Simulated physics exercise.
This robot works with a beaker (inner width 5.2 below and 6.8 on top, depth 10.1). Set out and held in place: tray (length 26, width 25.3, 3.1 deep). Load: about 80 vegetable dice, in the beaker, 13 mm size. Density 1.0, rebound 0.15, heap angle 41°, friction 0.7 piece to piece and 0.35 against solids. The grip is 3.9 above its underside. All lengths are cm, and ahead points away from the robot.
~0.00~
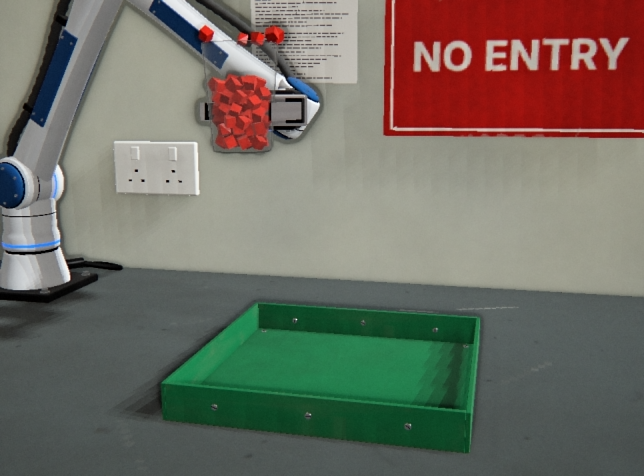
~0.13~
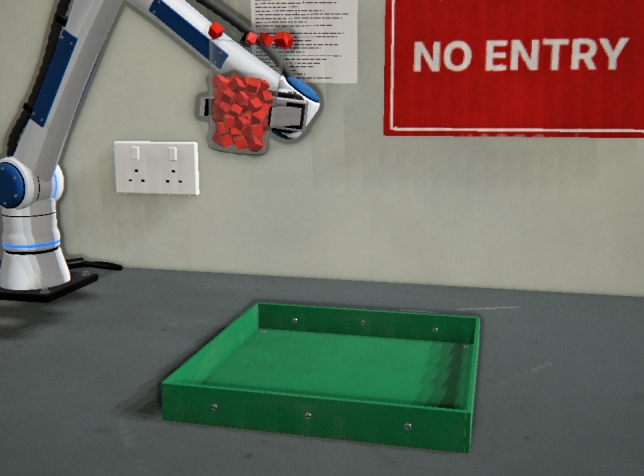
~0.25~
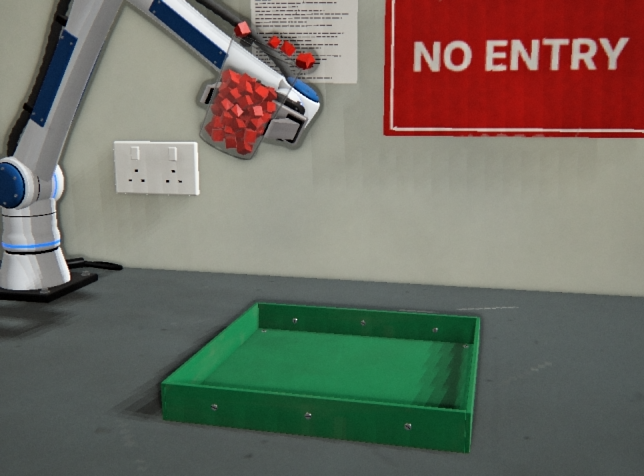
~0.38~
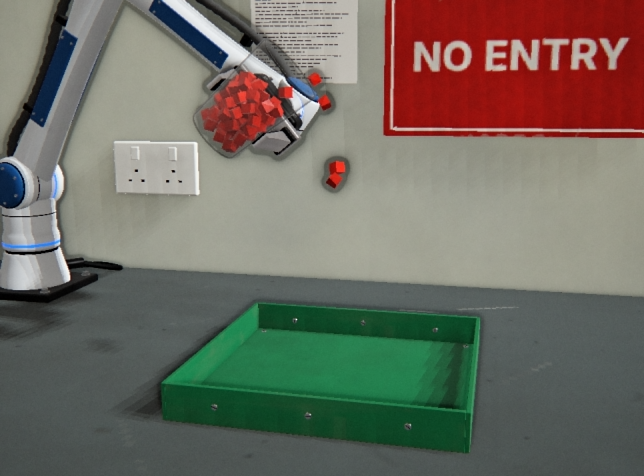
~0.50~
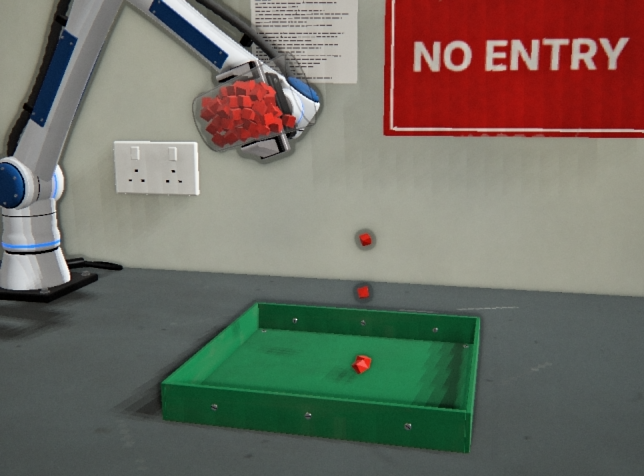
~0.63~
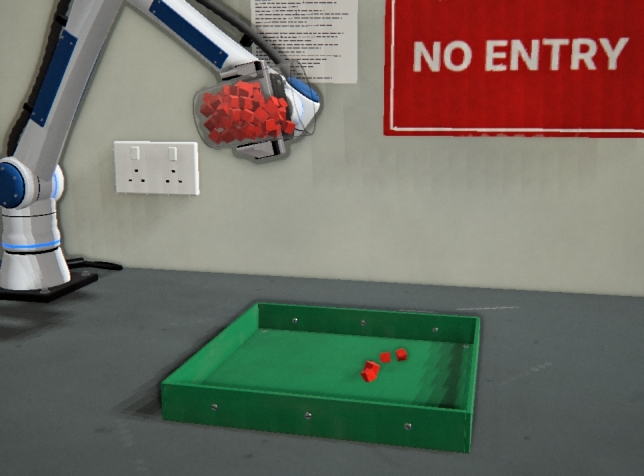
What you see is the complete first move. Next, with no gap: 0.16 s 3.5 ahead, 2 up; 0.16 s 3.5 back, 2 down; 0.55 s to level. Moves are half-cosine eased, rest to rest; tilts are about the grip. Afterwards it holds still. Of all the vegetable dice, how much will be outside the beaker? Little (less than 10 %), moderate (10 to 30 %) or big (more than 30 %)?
Answer: Moderate; 10 to 30 % of the vegetable dice finish outside the beaker.
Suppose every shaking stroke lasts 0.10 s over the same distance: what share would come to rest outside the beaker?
Then about 70 per cent.
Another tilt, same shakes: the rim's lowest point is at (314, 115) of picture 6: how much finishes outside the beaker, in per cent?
About 10 per cent.
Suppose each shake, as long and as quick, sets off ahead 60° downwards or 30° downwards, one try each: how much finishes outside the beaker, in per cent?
About 5 and 5 per cent.
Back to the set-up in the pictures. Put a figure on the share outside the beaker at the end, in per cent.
Some 15 per cent.
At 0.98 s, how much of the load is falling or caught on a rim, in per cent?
Some 10 per cent.
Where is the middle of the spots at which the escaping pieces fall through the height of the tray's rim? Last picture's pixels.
Near (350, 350).
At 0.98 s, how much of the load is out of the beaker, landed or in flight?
Some 15 per cent.
By 0.98 s, tilted 78° forward, highest piece 28 above the table; 66 in the beaker, 4 in the tray, 8 in flight or on a rim.
By 1.33 s, tilted 18° forward, highest piece 31 above the table; 65 in the beaker, 13 in the tray.
By 1.70 s, level, highest piece 31 above the table; 65 in the beaker, 13 in the tray.
By 2.75 s, level, highest piece 31 above the table; 65 in the beaker, 13 in the tray.
Final count, 65 in the beaker, 13 in the tray. That is 17 % outside the beaker.
